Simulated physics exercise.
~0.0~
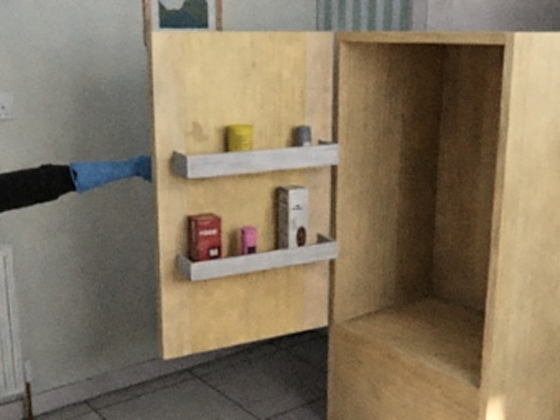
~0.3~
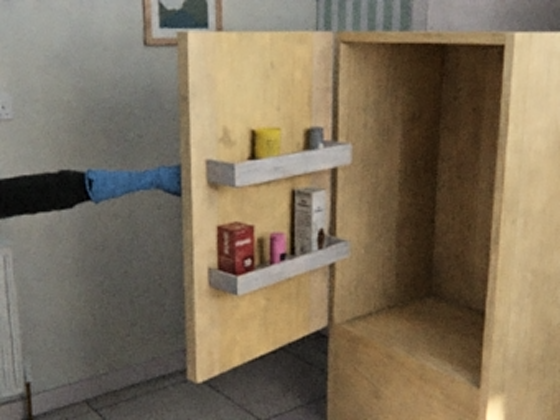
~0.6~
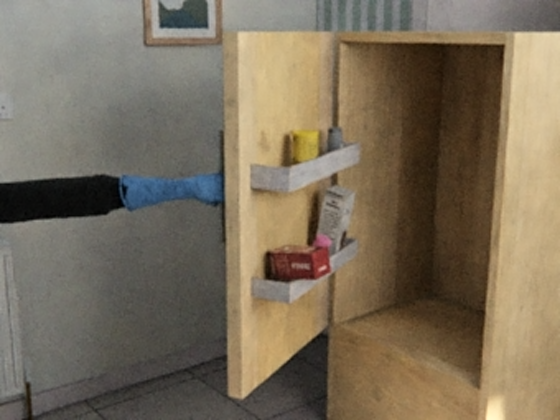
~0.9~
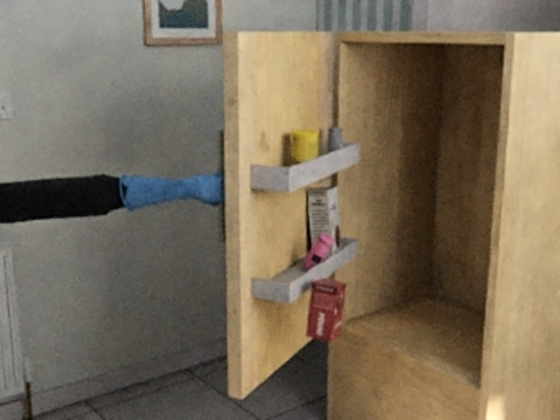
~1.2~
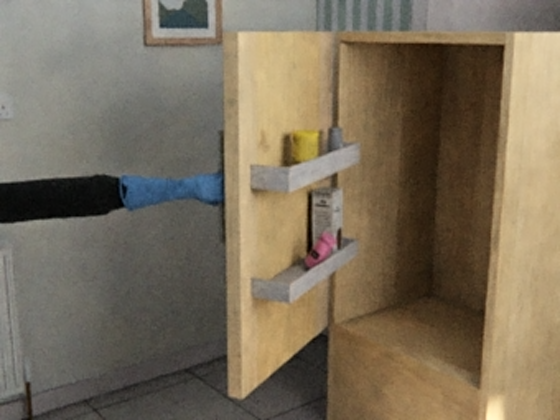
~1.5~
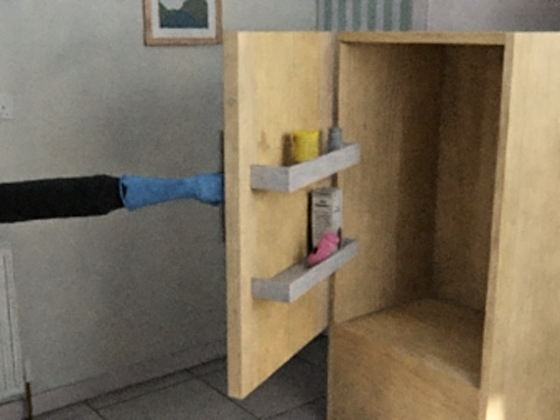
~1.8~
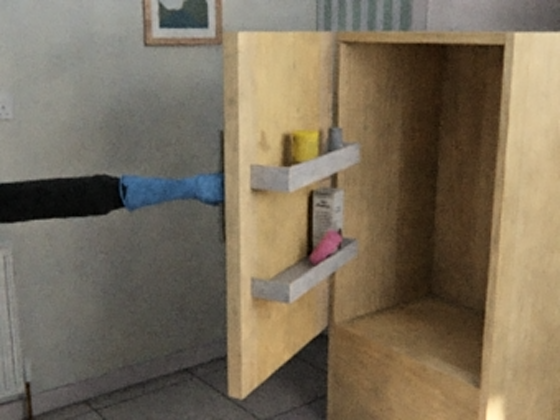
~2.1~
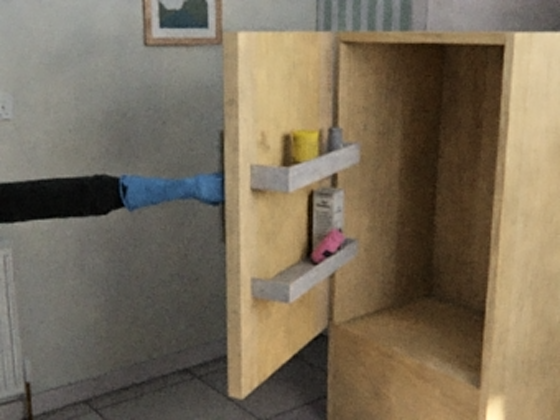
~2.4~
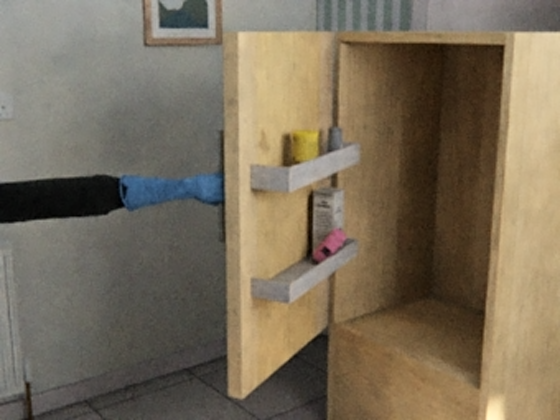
A blue-gloved hand swung a wooden cupboard door partway toward closing and stopped, and the red carton on its lower rack tipped over and fell out of sight. The pink shaker ended up toppled against the white carton, which stayed standing.
